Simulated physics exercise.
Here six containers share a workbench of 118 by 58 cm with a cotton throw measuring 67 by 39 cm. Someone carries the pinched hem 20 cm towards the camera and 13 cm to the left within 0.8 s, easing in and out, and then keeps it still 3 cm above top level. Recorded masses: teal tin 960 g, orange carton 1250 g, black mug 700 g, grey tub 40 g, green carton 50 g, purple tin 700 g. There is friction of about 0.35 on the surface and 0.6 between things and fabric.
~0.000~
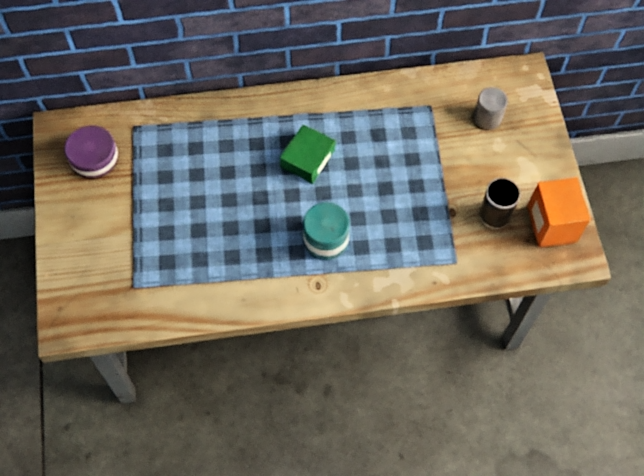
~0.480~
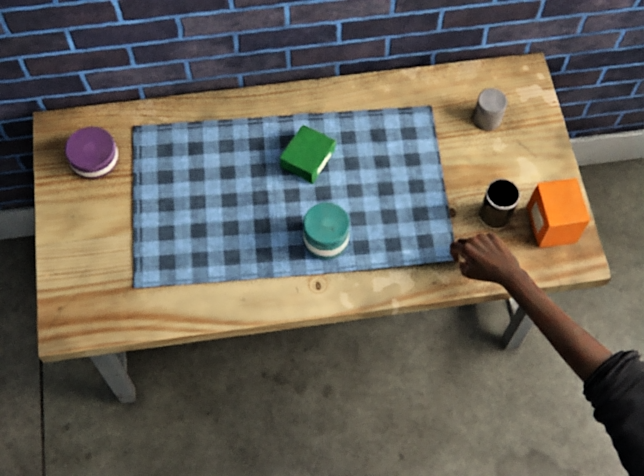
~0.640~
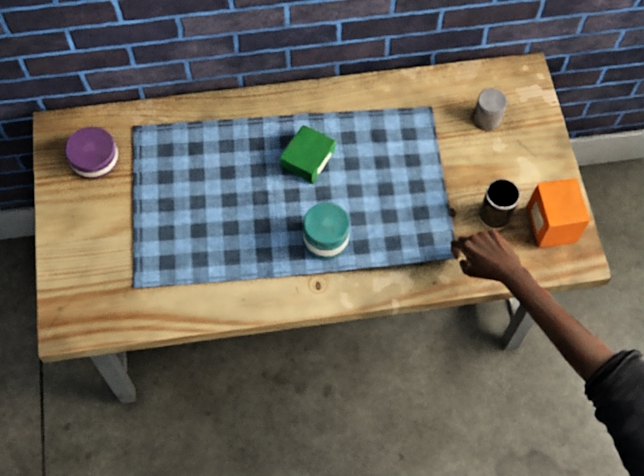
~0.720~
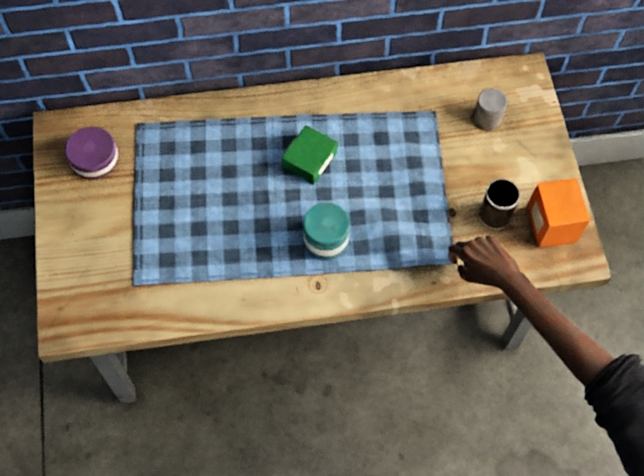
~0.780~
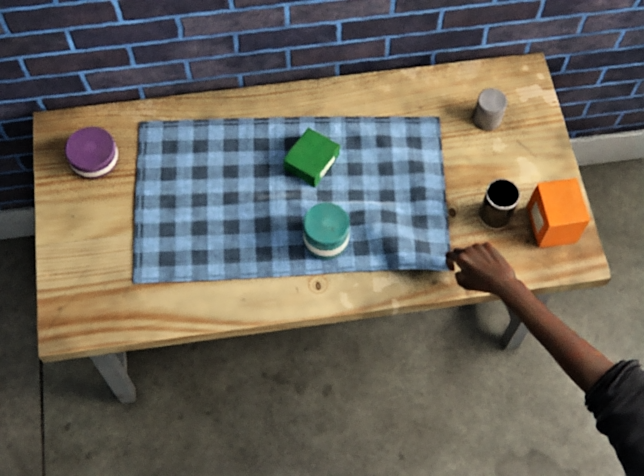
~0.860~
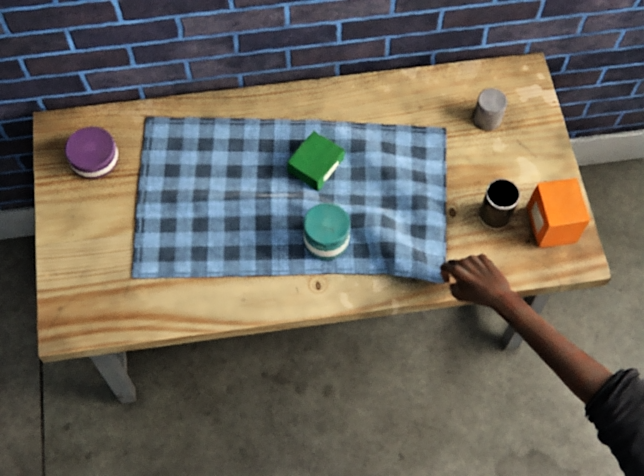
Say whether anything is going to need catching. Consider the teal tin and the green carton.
Outcome: The teal tin fails to come off. The green carton fails to come off.
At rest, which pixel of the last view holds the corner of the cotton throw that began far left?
(282, 83).
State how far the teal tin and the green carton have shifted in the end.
Teal tin: 8 cm; green carton: 20 cm.
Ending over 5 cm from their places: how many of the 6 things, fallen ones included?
The total comes out at 2.
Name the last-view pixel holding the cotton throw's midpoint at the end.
Around (345, 219).
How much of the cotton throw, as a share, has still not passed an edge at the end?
Roughly 90%.
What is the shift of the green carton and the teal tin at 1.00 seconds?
Roughly green carton 8 cm and teal tin 2 cm.
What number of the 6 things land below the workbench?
That works out to 0 of them.
At 1.0 s, 100 % of the cotton throw is still over the top; green carton 7 cm off its start, teal tin 1 cm off its start.
At 1.1 s, 95 % of the cotton throw is still over the top; green carton 12 cm off its start, teal tin 2 cm off its start.
At 1.3 s, 95 % of the cotton throw is still over the top; green carton 18 cm off its start at (377, 189), teal tin 5 cm off its start at (340, 243).
At 1.4 s, 90 % of the cotton throw is still over the top; green carton 21 cm off its start, teal tin 8 cm off its start.
At 3.0 s, 90 % of the cotton throw is still over the top; green carton 21 cm off its start at (387, 198), teal tin 8 cm off its start at (345, 254).
